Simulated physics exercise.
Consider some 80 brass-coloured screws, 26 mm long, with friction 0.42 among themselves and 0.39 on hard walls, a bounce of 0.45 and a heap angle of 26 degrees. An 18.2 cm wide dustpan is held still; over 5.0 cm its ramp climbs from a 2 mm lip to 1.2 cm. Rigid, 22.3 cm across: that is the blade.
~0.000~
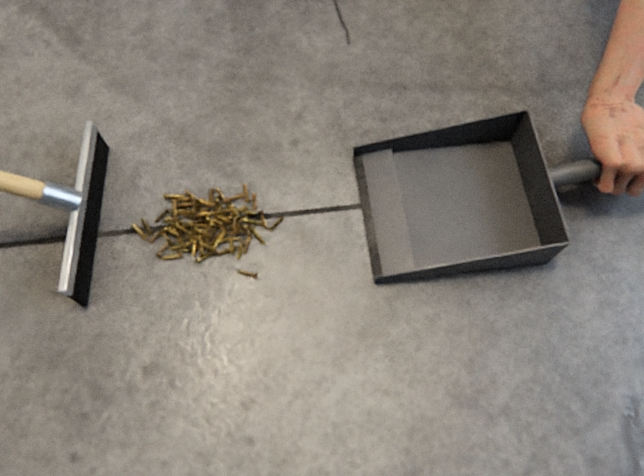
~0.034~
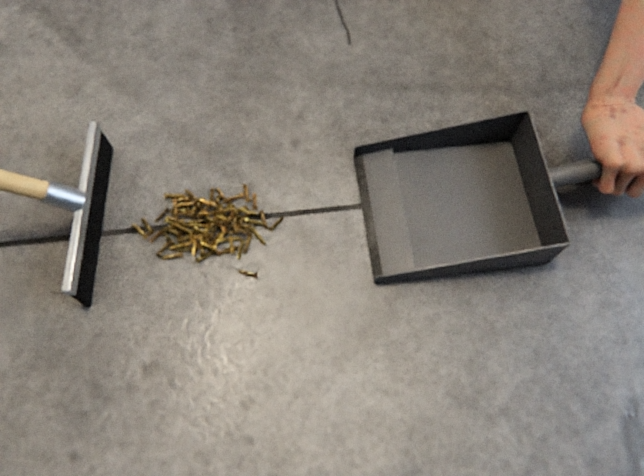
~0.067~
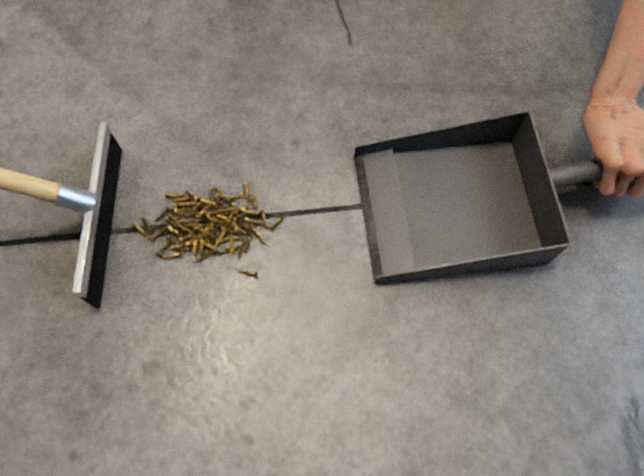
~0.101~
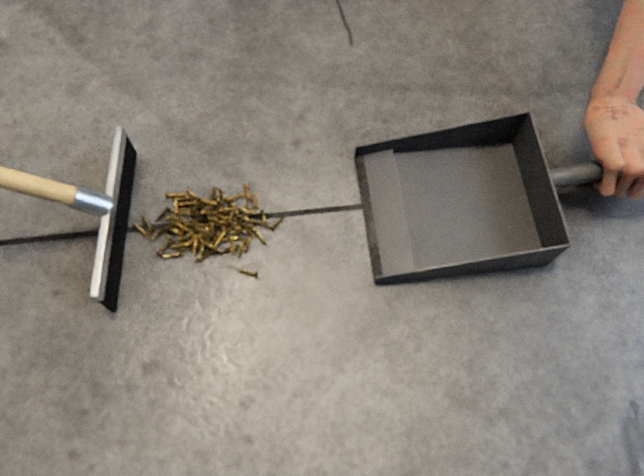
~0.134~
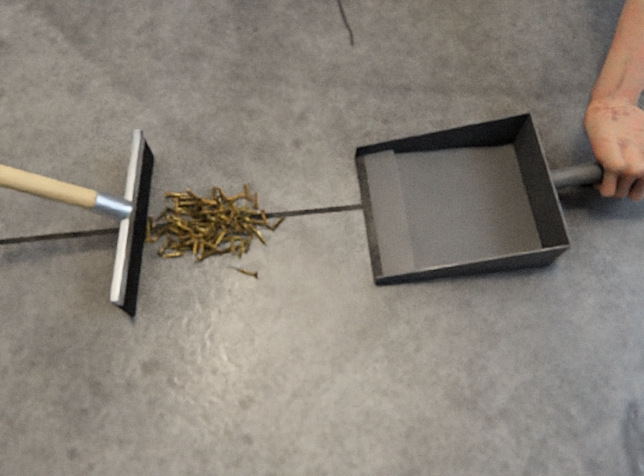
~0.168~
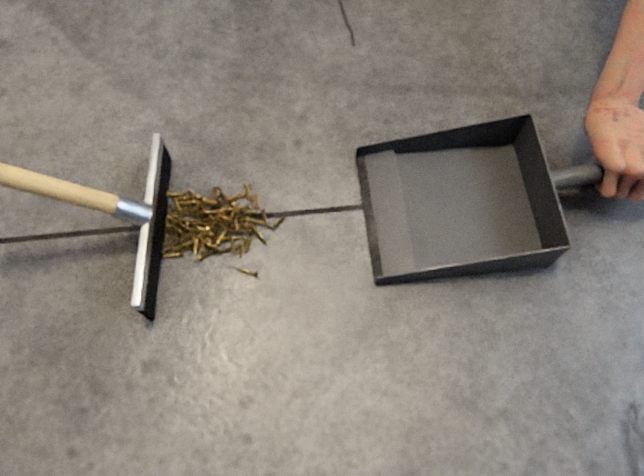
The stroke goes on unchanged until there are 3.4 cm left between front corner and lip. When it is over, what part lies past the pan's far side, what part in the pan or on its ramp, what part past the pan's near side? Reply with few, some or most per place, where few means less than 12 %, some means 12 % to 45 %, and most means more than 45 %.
Far side = few, pan = some, near side = some.
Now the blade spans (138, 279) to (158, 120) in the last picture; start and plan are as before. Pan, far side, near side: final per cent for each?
That ends as pan 20, far 0, and near 5.
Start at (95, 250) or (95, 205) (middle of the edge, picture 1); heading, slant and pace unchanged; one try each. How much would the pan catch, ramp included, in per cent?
The two tries give about 15 % and about 20 %.
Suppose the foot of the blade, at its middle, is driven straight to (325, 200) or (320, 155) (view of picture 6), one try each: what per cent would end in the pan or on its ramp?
Close to 25 and 15 percent, in that order.
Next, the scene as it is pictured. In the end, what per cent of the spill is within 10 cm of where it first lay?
The figure is some 0 percent.
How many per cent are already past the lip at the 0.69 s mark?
I'd say around 20 in a hundred has made it so far.
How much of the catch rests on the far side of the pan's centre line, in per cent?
Around 30 percent.
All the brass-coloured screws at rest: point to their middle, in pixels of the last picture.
Approximately (365, 253) in the last view.
Then, at 0.34 s, middle of the blade 15 cm from the lip; 0 % over the lip, far side 0 %, near side 0 %.
After 0.45 s, middle of the blade 7 cm from the lip; 0 % over the lip, far side 0 %, near side 10 %.
After 0.69 s, middle of the blade 5 cm from the lip; 20 % over the lip, far side 5 %, near side 25 %.
By 1.2 s all is still; far side 5 %, pan 20 %, near side 25 %, in front of the lip or behind the blade 55 %.
